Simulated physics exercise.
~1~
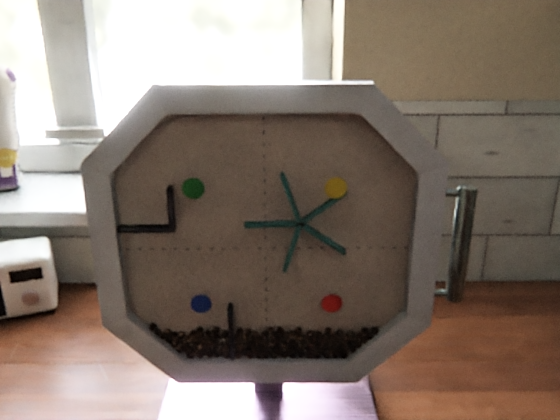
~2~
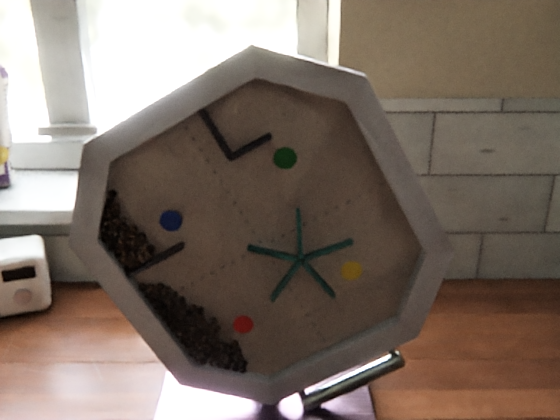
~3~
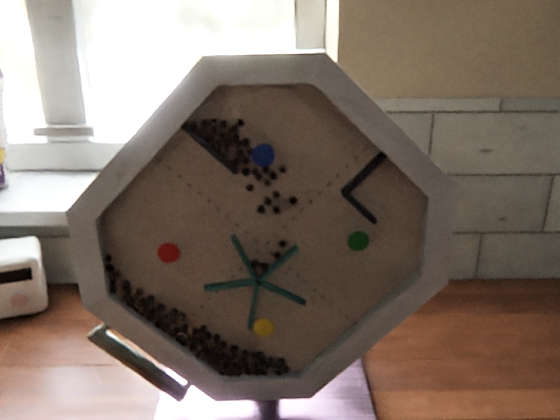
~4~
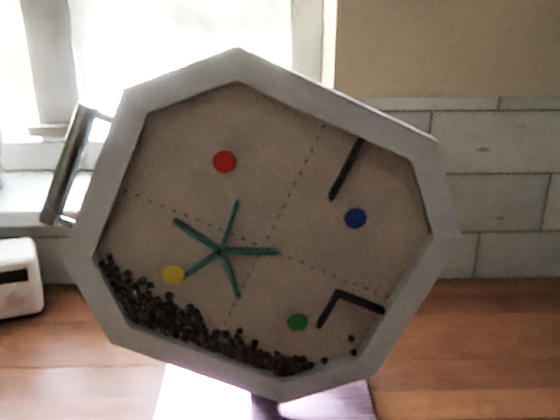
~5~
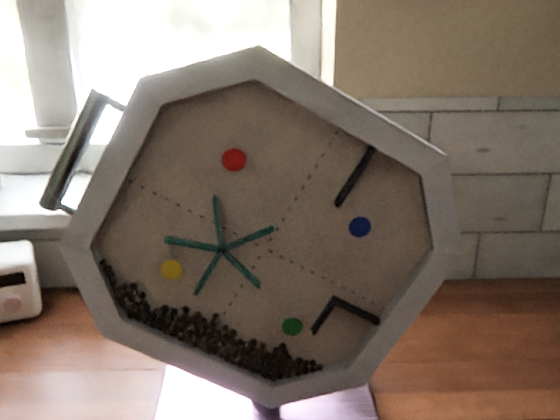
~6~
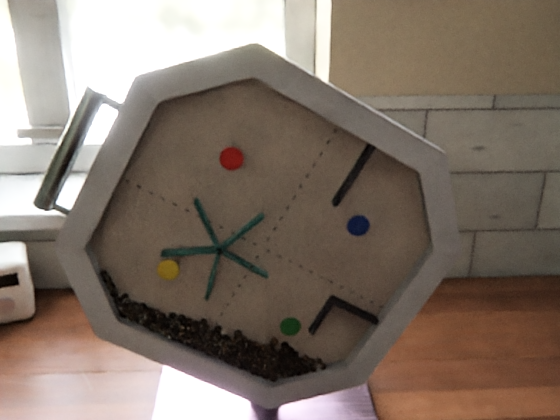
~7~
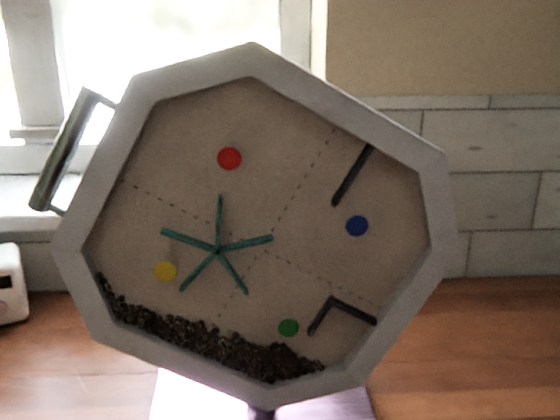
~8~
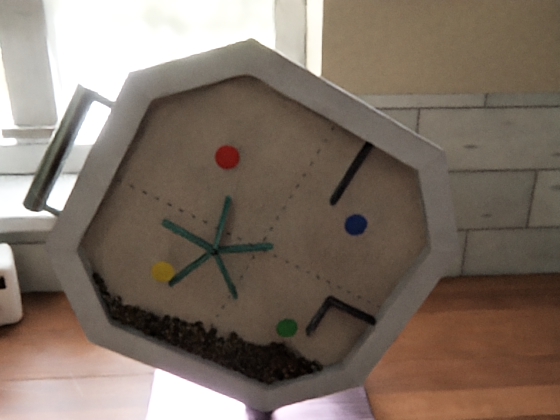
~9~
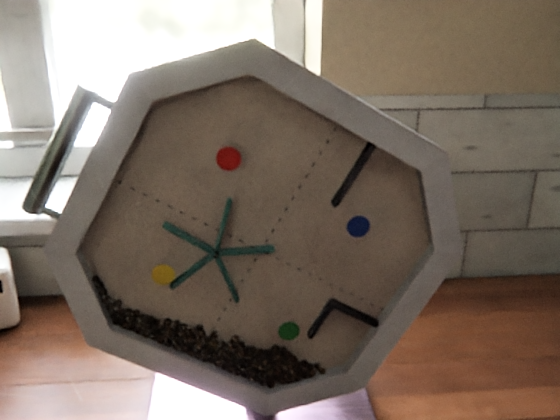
A grey eight-sided case with a clear front stands upright on a wooden counter, seen from the front, with a bright window behind and pale tiles to the right. Inside are dark beads along the bottom, green, yellow, red and blue dots, dark bars and a teal five-armed star. The case turns clockwise, carrying beads up the left side. Some ride up on a bar beside the blue dot, then spill down past the star. The case stops with its handle at upper left, while the star keeps turning before settling. The beads lie still along the bottom, below yellow and green.
